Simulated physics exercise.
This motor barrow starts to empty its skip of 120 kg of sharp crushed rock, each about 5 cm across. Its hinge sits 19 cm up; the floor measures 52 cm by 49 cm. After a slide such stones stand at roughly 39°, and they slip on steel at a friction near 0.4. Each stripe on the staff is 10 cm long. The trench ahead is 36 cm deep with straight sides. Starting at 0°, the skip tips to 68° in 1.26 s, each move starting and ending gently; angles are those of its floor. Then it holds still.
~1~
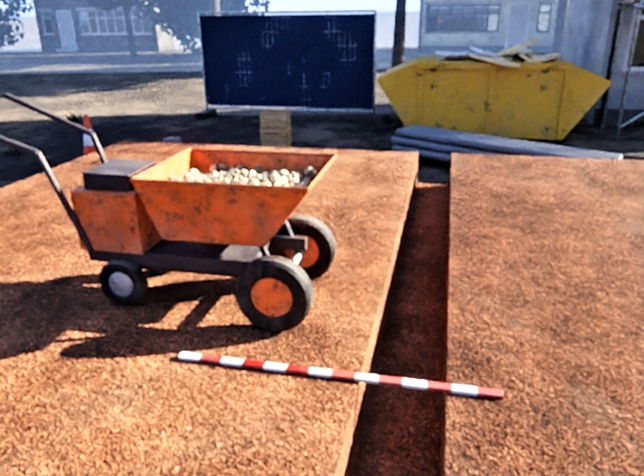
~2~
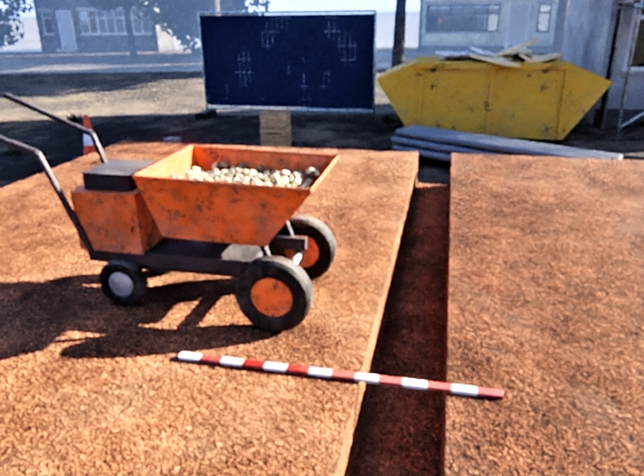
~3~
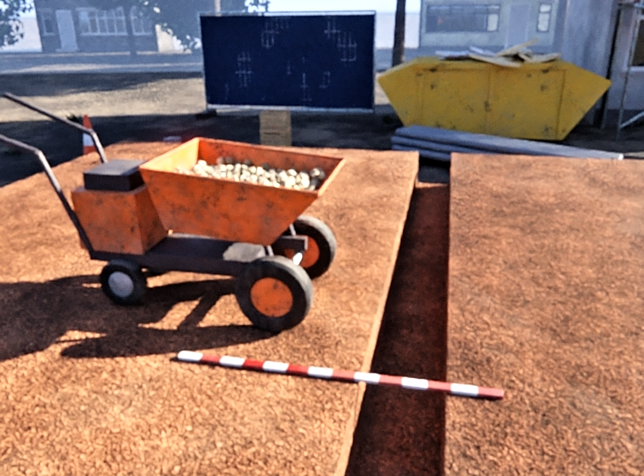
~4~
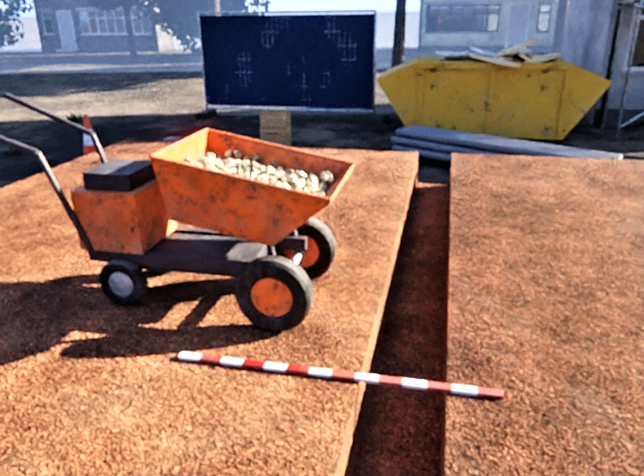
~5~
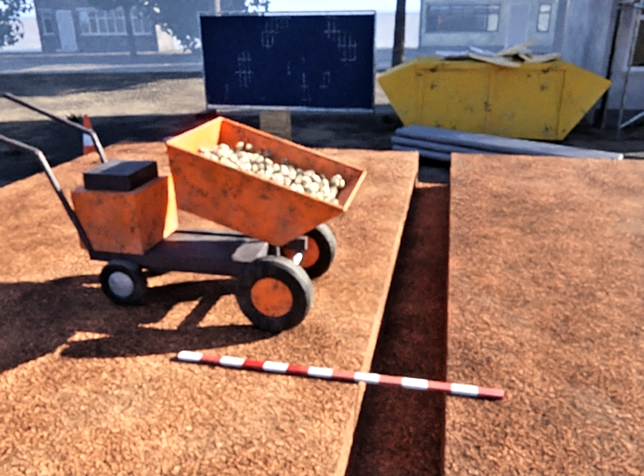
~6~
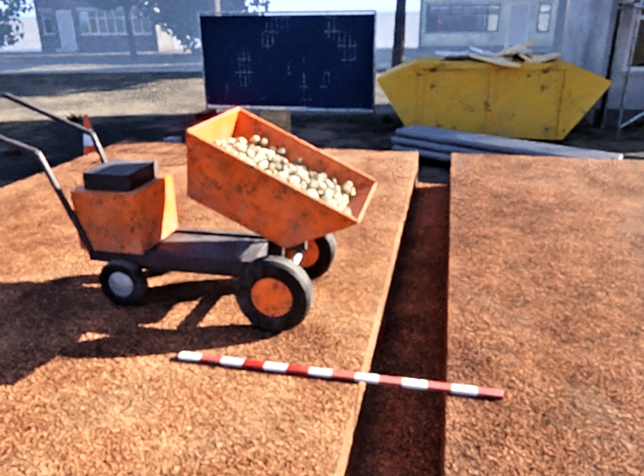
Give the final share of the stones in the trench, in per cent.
About 64 per cent.
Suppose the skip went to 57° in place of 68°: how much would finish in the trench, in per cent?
In that case some 15 per cent.
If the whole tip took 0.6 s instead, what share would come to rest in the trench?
It would be near 50 per cent.
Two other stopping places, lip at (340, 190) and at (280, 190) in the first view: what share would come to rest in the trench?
First some 40, then 75 per cent.
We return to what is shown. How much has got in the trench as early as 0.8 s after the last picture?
About 10 per cent by then.
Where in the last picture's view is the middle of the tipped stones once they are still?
Near (421, 359).
Then, 0.4 s after the last picture the floor is at 57°, 100 % in the skip; the foremost stones are at (382, 248).
Then, 0.8 s after the last picture the floor is at 68°, 88 % in the skip, 12 % in the trench; the foremost stones are at (451, 320).
Then, 1.2 s after the last picture the floor is at 68°, 61 % in the skip, 31 % in the trench, 7 % past the trench; the foremost stones are at (517, 334).
Then, 3.1 s after the last picture the floor is at 68°, 28 % in the skip, 64 % in the trench, 8 % past the trench; the foremost stones are at (541, 326).
